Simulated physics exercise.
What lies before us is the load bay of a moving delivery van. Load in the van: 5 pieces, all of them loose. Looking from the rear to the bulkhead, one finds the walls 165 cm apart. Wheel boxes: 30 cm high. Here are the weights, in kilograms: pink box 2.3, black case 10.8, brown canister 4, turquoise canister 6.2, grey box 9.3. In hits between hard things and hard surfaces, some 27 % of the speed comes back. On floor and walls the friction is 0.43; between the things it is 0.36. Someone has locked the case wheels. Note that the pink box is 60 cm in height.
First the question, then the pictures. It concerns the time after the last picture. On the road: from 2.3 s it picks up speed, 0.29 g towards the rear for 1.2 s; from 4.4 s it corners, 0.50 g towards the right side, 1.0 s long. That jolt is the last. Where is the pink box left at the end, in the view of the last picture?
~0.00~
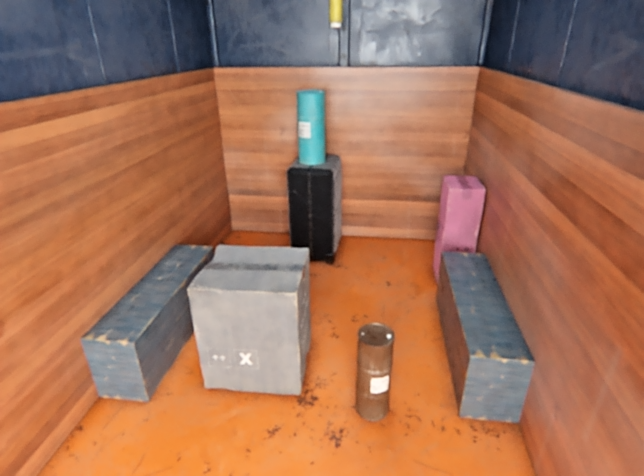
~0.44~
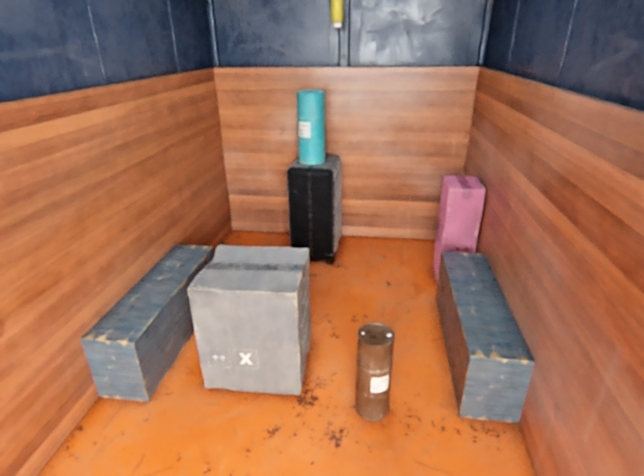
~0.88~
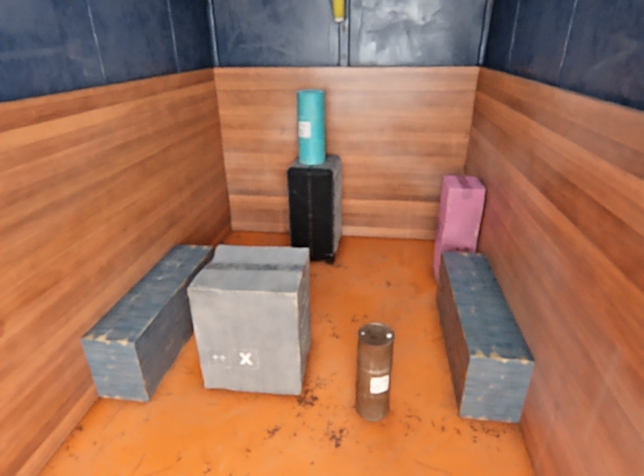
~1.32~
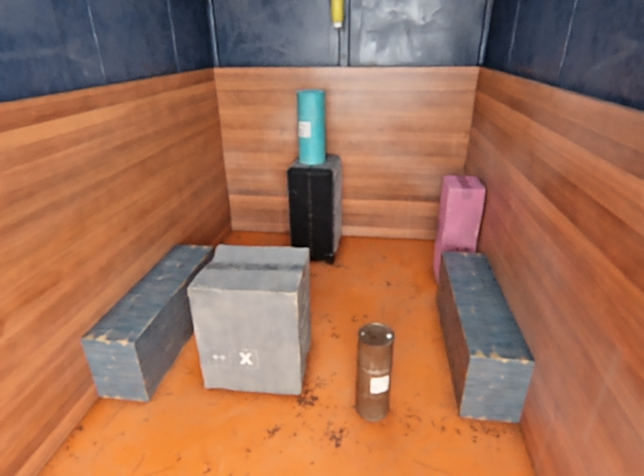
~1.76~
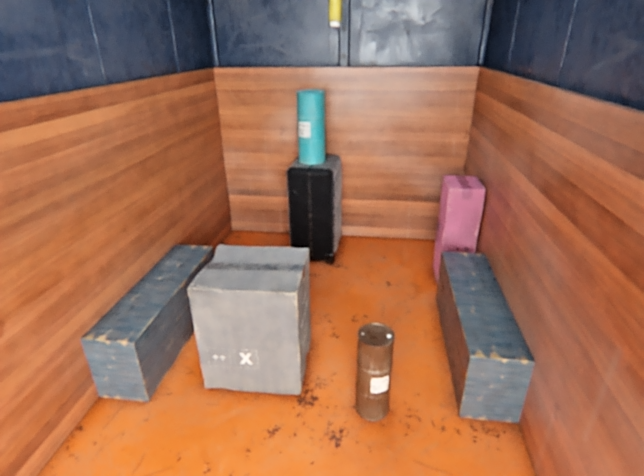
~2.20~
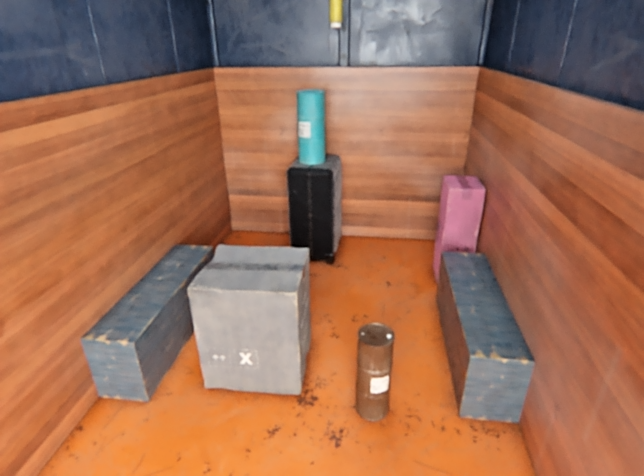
It is left at about (458, 233) in that view.
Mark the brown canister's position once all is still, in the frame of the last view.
It comes to rest somewhere around (409, 399).
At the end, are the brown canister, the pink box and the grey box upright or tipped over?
Outcome noted - the brown canister ends up fallen, the pink box survives without falling, the grey box survives without falling.
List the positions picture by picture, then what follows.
In the first frame, no push; pink box (456, 232); black case (316, 207).
In the second frame, force 0.35 g forwards; turquoise canister (311, 127); grey box (258, 317).
In the third frame, force 0.35 g forwards; black case (316, 206); brown canister (374, 372).
In the fourth frame, force 0.11 g forwards; turquoise canister (311, 127); grey box (258, 317).
In the fifth frame, no push; black case (316, 206); brown canister (374, 373).
In the sixth frame, no push; pink box (456, 232); turquoise canister (311, 127).
After 5.00 s, force 0.50 g right; brown canister 37° off upright; turquoise canister 15° off upright; black case 15° off upright.
After 5.30 s, force 0.20 g right; turquoise canister now down from a perch; black case 56° off upright; brown canister 59° off upright.
After 5.70 s, no push; pink box moved 3 cm near (458, 233); black case 70° off upright; brown canister on its side.
In the end (6.4 s), down from a perch, turquoise canister; toppled in the van, black case and brown canister; not toppled but over 15 cm from the start, grey box; pink box under 15 cm from the start. At the end, from the last picture's camera, pink box near (458, 233).
